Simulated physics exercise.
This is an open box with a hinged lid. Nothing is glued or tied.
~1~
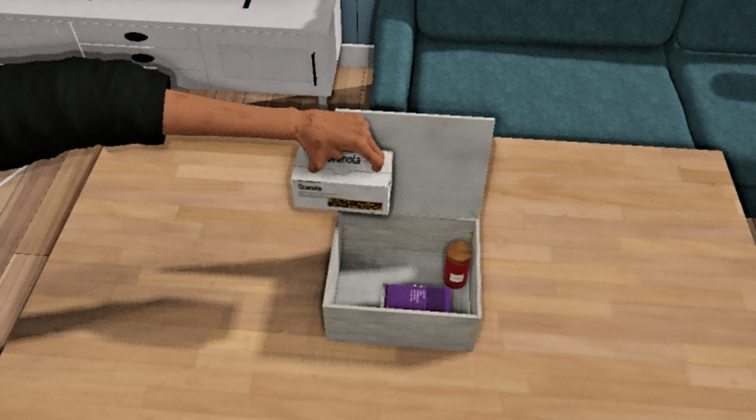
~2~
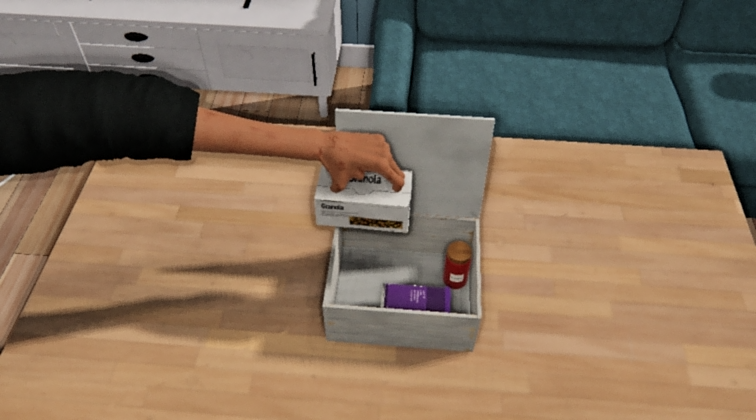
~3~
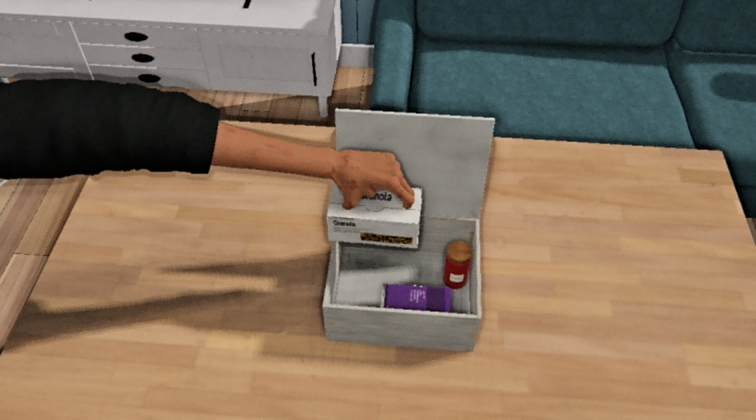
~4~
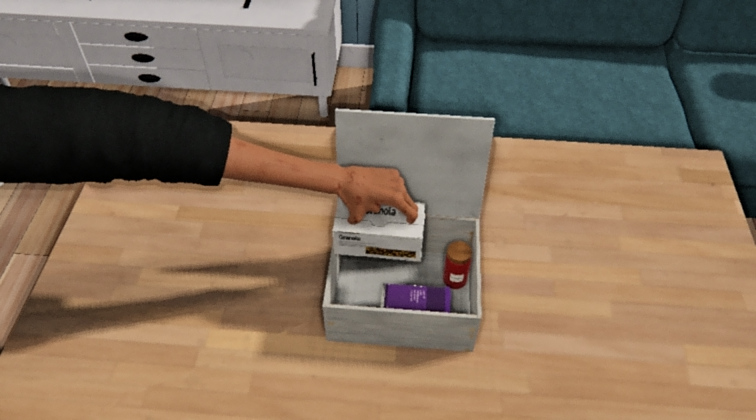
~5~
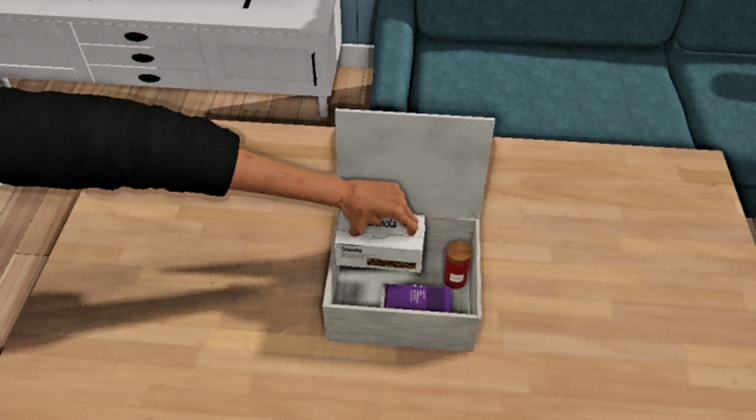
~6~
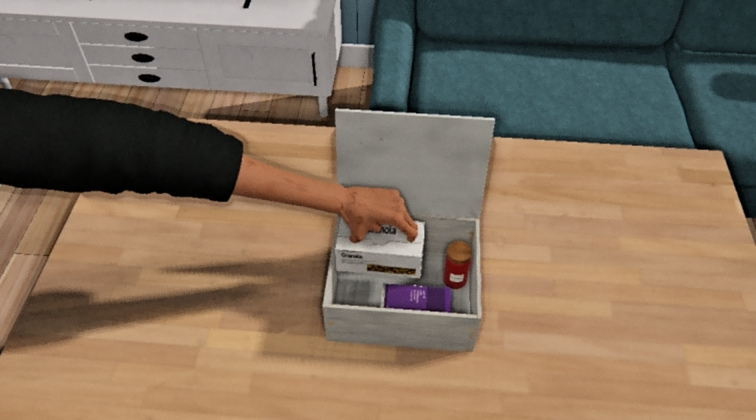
A hand in a black sleeve moved a small white carton slightly right and down into an open gray box on a wooden table, beside a purple packet and a red jar, still gripping it.
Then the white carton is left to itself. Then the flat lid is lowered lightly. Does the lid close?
In the end the lid sits on the rim.
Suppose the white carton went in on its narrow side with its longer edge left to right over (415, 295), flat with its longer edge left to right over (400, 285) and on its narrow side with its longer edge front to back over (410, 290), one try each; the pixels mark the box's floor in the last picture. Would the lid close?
First, it will not close; second, it sits on the rim; third, it stays ajar.
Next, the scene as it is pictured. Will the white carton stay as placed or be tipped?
The white carton keeps its pose.
Then, 1.30 s after the last picture, lid 83° above the rim; white carton slid a little near (385, 267).
Then, 1.80 s after the last picture, lid 32° above the rim; white carton slid a little near (385, 267).
At rest, lid shut; moved from the start, white carton; the other 2 in place. Seen from the same camera at the end, white carton near (385, 267).
